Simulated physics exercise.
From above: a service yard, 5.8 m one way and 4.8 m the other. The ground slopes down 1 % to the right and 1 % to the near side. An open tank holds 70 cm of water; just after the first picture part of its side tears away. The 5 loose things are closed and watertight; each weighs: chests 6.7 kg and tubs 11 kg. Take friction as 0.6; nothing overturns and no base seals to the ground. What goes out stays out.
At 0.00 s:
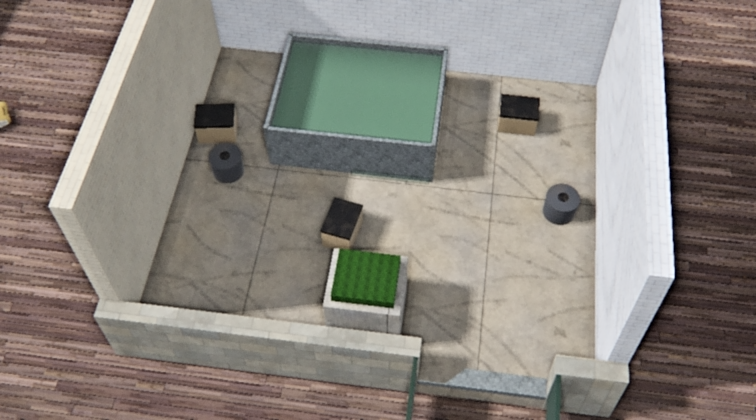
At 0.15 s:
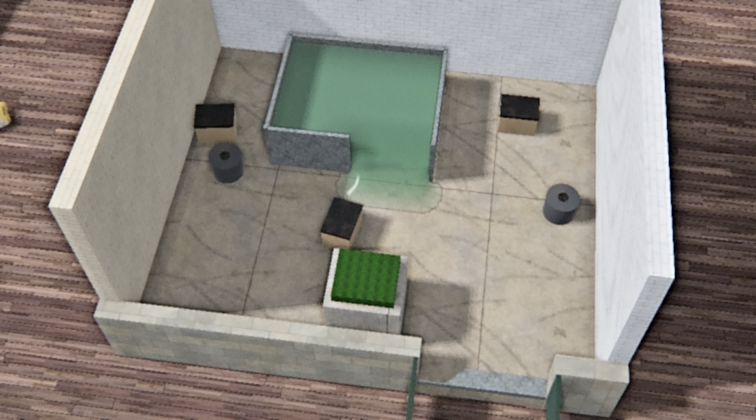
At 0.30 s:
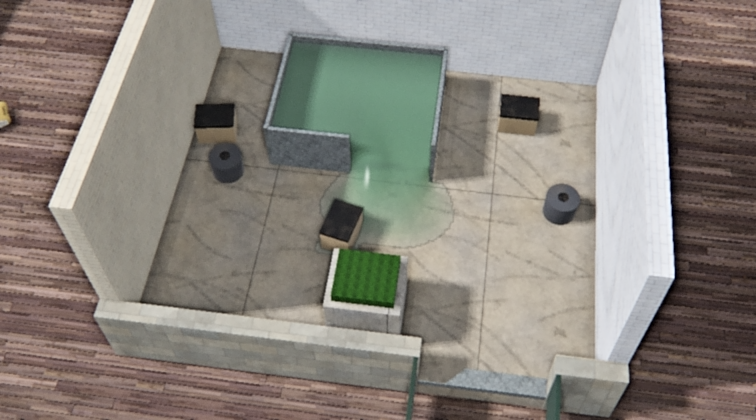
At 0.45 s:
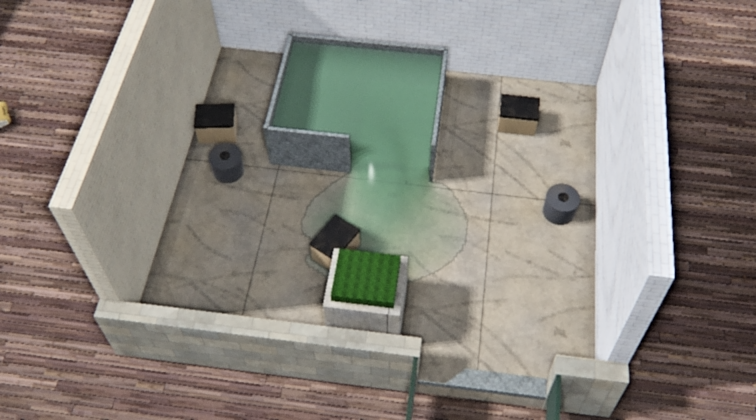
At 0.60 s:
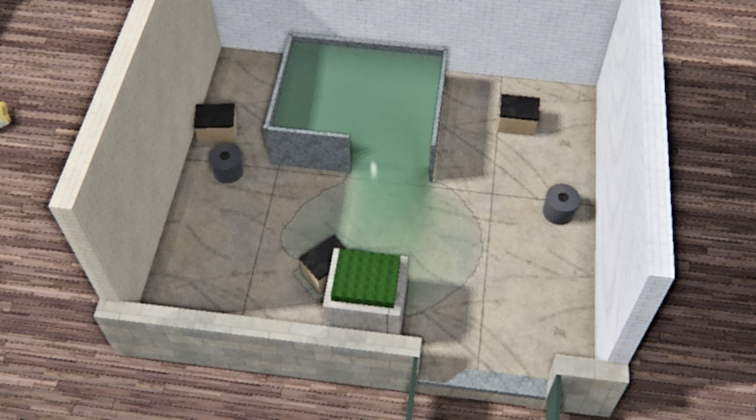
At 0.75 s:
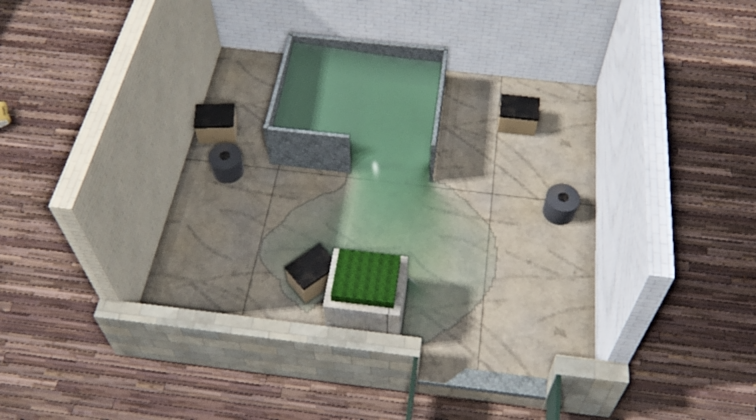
A stone tank of green water lost part of its near side, and the water spread out over the floor, pushing one dark-topped box toward the lower left, past a grass-topped block.
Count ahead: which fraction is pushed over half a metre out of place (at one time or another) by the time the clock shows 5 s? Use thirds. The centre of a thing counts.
That comes to two thirds or more.
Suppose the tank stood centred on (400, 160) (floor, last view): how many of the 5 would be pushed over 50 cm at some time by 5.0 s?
Then 1.
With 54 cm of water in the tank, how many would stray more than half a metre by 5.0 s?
Then 2.
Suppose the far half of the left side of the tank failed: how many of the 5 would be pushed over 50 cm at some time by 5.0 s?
In that case 3 of them.
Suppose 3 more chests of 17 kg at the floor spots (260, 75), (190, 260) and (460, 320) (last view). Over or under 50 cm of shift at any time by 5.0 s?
In turn: Less, past it, more.
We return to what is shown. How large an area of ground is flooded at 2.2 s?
Roughly 16 m2.
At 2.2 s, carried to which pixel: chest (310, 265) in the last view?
Near (166, 281).
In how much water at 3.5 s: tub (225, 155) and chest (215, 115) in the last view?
Roughly 5 and 3 cm.
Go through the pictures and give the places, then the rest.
In the first picture, a chest at (342, 217) rests on the ground; a chest at (214, 114) rests on the ground; 3.7 m2 under water; 0 of 5 have shifted.
In the second picture, a chest at (342, 217) rests on the ground; a chest at (214, 114) rests on the ground; water covers 4.4 m2; 0 of 5 have shifted.
In the third picture, a chest at (341, 219) rests on the ground, 3 cm from its start; a chest at (214, 114) rests on the ground; water covers 5.3 m2; 0 of 5 have shifted.
In the fourth picture, a chest at (335, 236) rests on the ground, 31 cm from its start; a chest at (214, 114), on the bottom; 6.4 m2 under water; 1 of 5 have shifted.
In the fifth picture, a chest at (326, 257) rests on the ground, 63 cm from its start; a chest at (214, 114), on the bottom; water covers 7.5 m2; 1 of 5 have shifted.
In the sixth picture, a chest at (311, 266) rests on the ground, 82 cm from its start; a chest at (214, 114) rests on the ground; 8.6 m2 under water; 1 of 5 have shifted.
After 1.1 s 1 of 5 are over 50 cm from their spots; 0 afloat.
After 2.2 s 1 of 5 are over 50 cm from their spots; 1 afloat.
After 3.5 s 1 of 5 are over 50 cm from their spots; 1 afloat.
After 5.0 s 4 of 5 are over 50 cm from their spots, and 4 have been at some point; 1 afloat.
